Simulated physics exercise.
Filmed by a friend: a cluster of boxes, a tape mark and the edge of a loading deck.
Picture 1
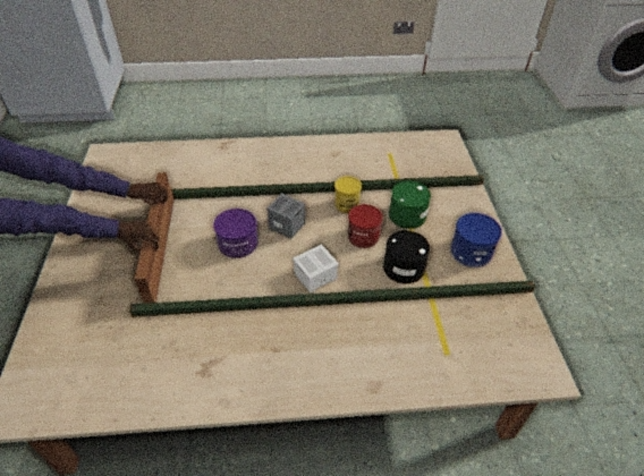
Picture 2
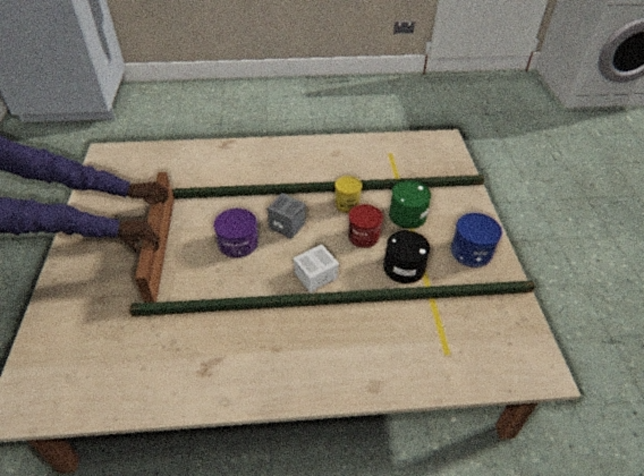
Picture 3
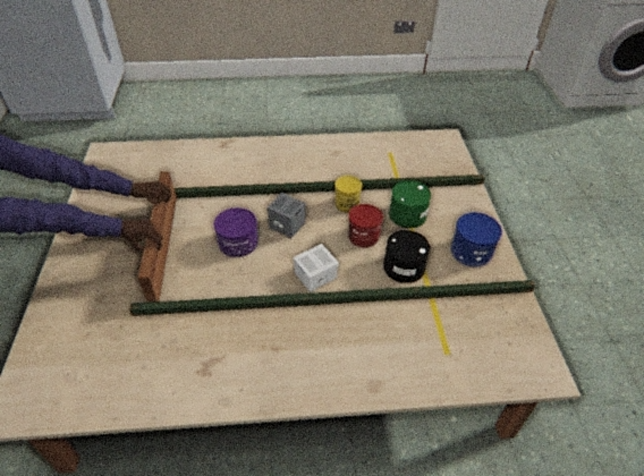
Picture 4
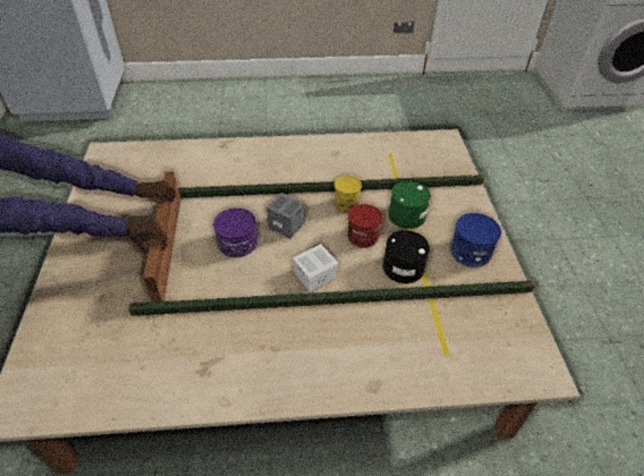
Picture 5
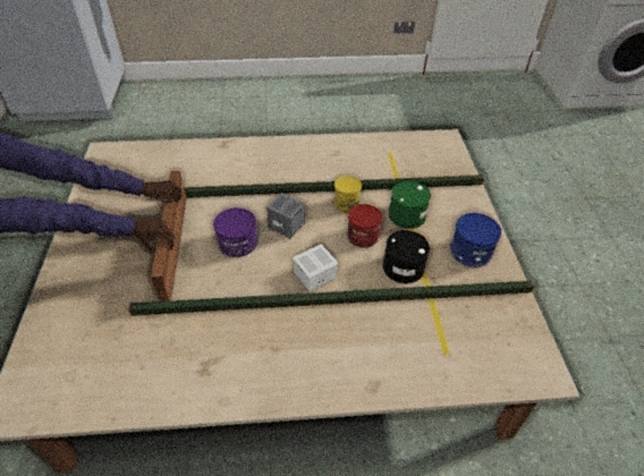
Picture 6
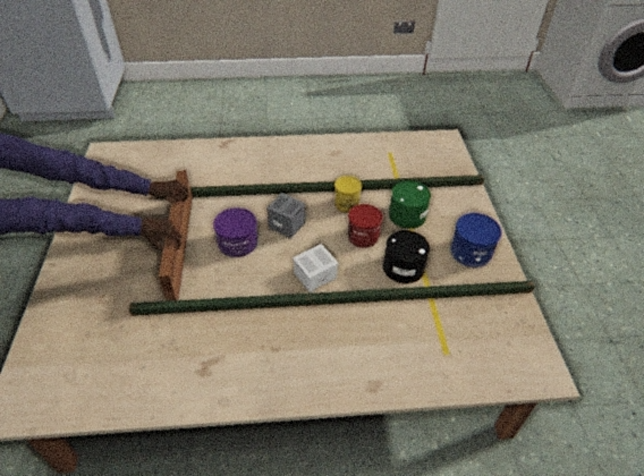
Two arms in purple sleeves reach in from the left over a pale wooden table, seen from above in a room with a green floor. Between two dark green rails sit a purple pail, grey and white boxes, yellow and red pails, green and black canisters near a yellow tape line, and a blue pail farthest right. The hands slide a reddish-brown plank slowly rightward a short way, while the containers and the view stay still.
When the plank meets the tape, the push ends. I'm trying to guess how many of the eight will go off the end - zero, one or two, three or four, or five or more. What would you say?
I would say zero.
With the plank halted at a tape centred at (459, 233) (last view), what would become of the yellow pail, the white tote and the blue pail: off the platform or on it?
Yellow pail stays put, white tote stays put, blue pail goes down.
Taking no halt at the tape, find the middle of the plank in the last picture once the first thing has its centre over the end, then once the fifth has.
Earlier crossing: About (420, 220); later crossing: About (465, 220).
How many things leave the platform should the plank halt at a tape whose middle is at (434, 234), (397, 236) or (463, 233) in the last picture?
The counts come to 1, then 0, then 4.
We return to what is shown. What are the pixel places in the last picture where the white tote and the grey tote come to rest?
Same order as the question: First (442, 268), second (421, 196).
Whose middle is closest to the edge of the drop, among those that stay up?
It's the blue pail.
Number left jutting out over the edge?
Overhanging ones - 1.
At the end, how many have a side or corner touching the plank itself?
In total, 3.
Soon after, none off yet; blue pail at rest near (475, 240); green canister at rest near (409, 205); black canister at rest near (406, 257).
After that, none off yet; blue pail at rest near (475, 240); green canister displaced about its own width near (434, 202); black canister displaced about its own width near (434, 255).
In the end, the number that fall off is zero.
